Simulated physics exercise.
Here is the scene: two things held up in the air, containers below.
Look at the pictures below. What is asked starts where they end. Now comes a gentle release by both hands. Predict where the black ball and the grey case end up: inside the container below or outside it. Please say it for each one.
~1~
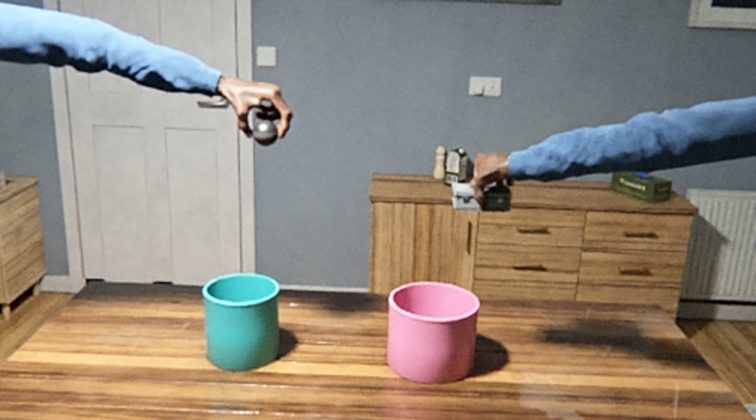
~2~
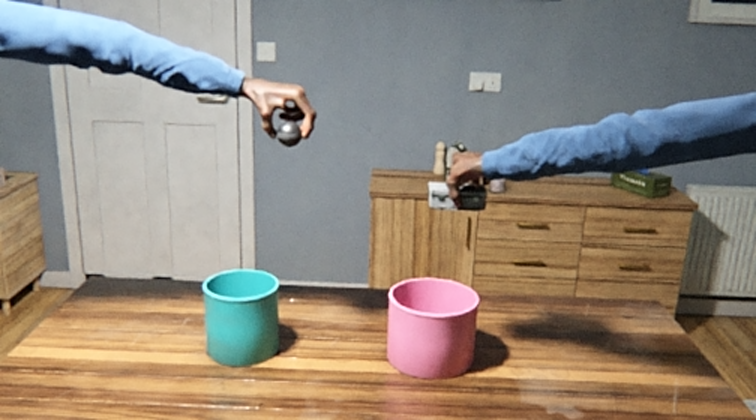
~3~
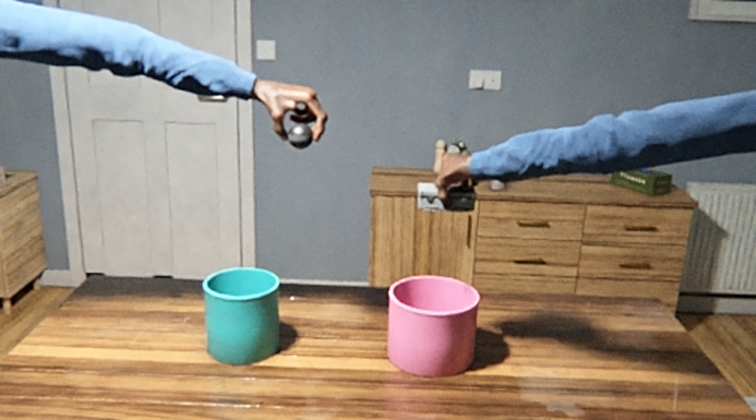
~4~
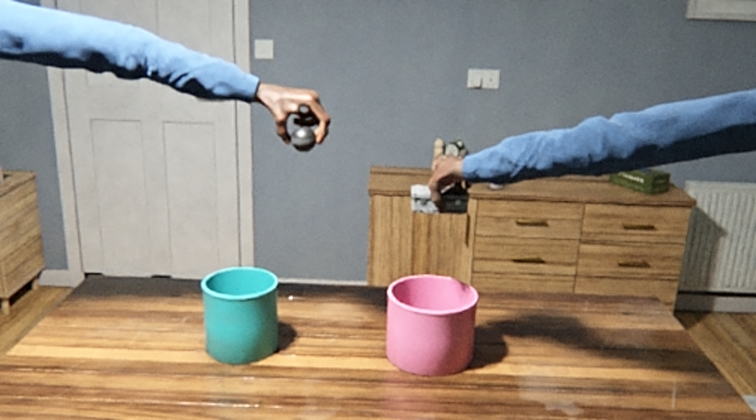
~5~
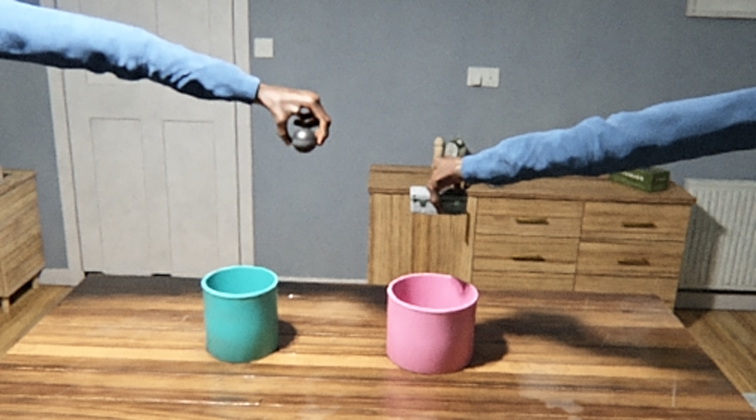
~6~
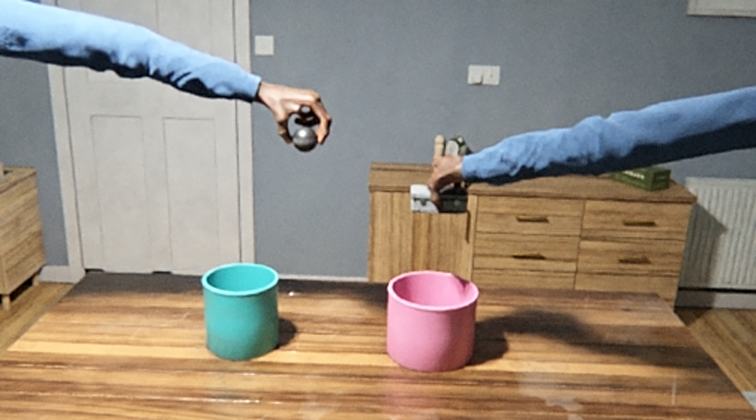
The black ball ends up outside; the grey case ends up inside.
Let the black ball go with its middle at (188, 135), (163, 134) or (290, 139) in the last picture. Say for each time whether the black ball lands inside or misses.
Try 1: It stays out. Try 2: It stays out. Try 3: It stays out.
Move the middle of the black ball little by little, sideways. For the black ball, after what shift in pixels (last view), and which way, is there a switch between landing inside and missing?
About 32 pixels to the left.
Then, 0.20 s on from there, black ball on its way down near (305, 197); grey case on its way down near (435, 254).
Then, 0.36 s on from there, black ball at the bottom near (305, 333); grey case at the bottom near (431, 325).
Then, 0.58 s on from there, black ball on its way down near (305, 326); grey case at the bottom near (431, 334).
In the end, the black ball ends up outside, near (305, 335); the grey case drops into the container, near (430, 338).
